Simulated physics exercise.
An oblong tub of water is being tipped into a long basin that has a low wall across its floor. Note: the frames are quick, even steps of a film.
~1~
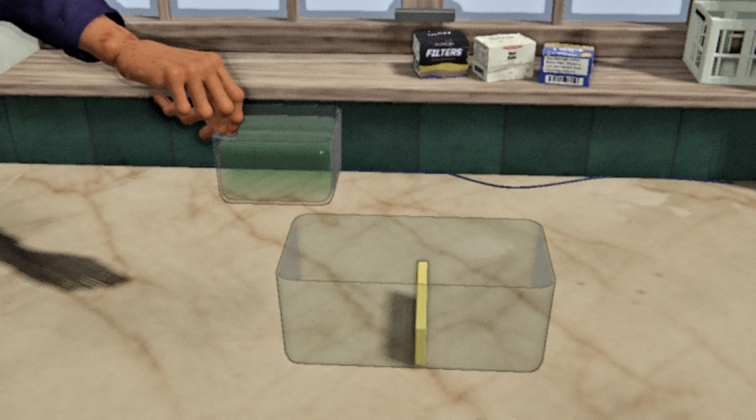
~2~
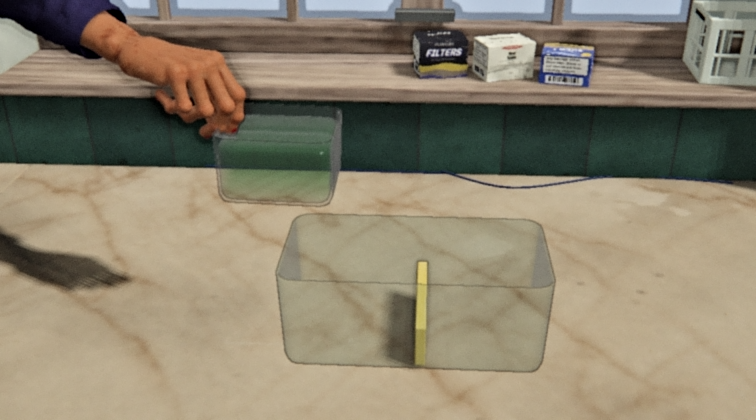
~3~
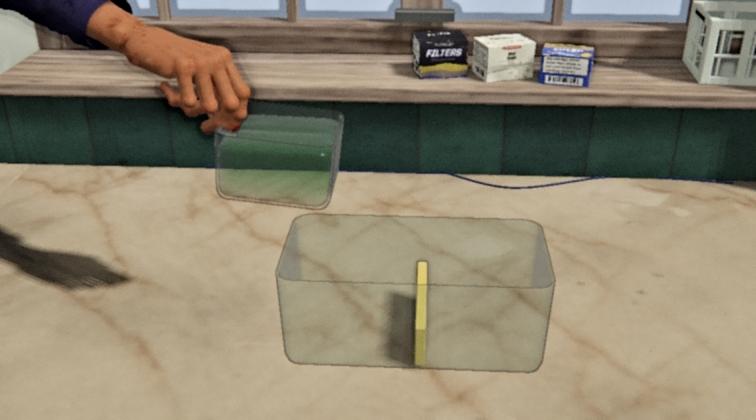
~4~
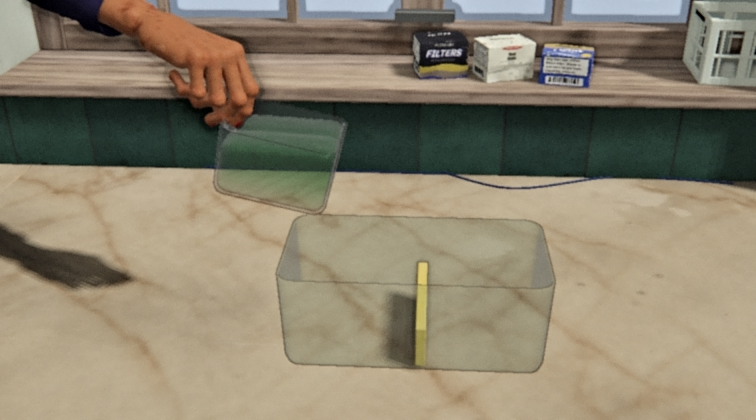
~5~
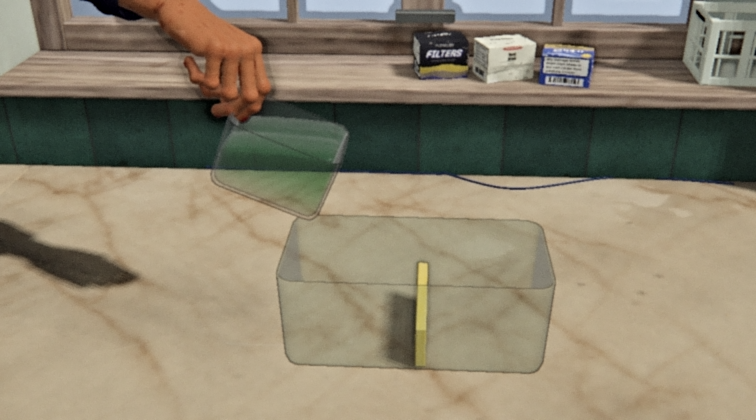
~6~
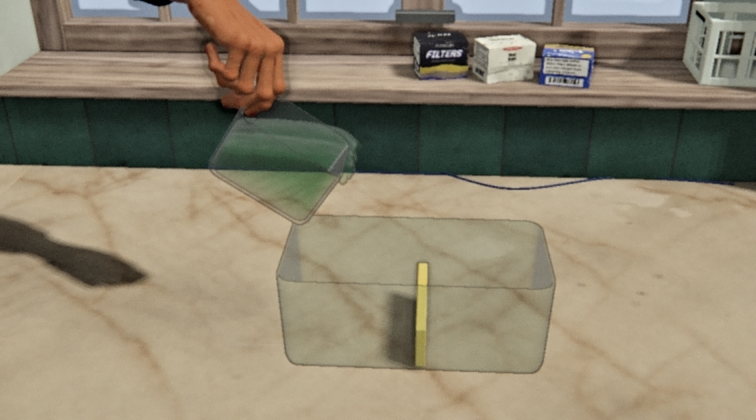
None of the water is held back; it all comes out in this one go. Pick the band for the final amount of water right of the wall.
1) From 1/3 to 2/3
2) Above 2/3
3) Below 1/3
The answer is 3.
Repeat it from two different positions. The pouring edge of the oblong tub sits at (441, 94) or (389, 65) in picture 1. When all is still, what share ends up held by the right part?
Result, first then second: About 90 % and about 70 %.
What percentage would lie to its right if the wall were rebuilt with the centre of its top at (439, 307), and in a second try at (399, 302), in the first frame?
In turn some 20 and 40 in a hundred.
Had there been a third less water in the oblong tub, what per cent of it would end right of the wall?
It works out near 5 percent.
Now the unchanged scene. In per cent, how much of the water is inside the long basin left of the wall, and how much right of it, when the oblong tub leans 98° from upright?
About 45 per cent on the left and 0 on the right.
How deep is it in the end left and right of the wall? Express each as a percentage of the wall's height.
On the left it is 60 per cent, on the right 0.
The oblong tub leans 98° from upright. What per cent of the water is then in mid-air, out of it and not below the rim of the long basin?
That works out near 35 percent.
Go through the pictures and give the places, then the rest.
The first frame shows tilt 0°; pouring edge (336, 125); surface from (226, 130) to (335, 132); the long basin's rim runs from (286, 246) to (548, 253); the wall's top is at (422, 294).
The second frame shows tilt 2°; pouring edge (336, 127); surface from (226, 130) to (335, 133).
The third frame shows tilt 6°; pouring edge (339, 131); surface from (228, 129) to (337, 134).
The fourth frame shows tilt 13°; pouring edge (342, 139); surface from (230, 130) to (341, 136).
The fifth frame shows tilt 23°; pouring edge (344, 149); surface from (229, 132) to (345, 141); 1 per cent is over the edge.
The sixth frame shows tilt 34°; pouring edge (345, 161); surface from (229, 133) to (345, 152); 6 per cent is over the edge.
A moment on, the oblong tub is tipped on its side and 22 per cent is still to pour, 44 is left of the wall and 1 right of it.
Next, the oblong tub is tipped right over and 3 per cent is still to pour, 86 is left of the wall and 2 right of it.
Then the oblong tub is tipped right over and 0 per cent is still to pour, 92 is left of the wall and 5 right of it.
Later the oblong tub is tipped right over and 0 per cent is still to pour, 92 is left of the wall and 5 right of it.
Finally, 91 per cent lies left of the wall, 6 right of it and 3 outside.
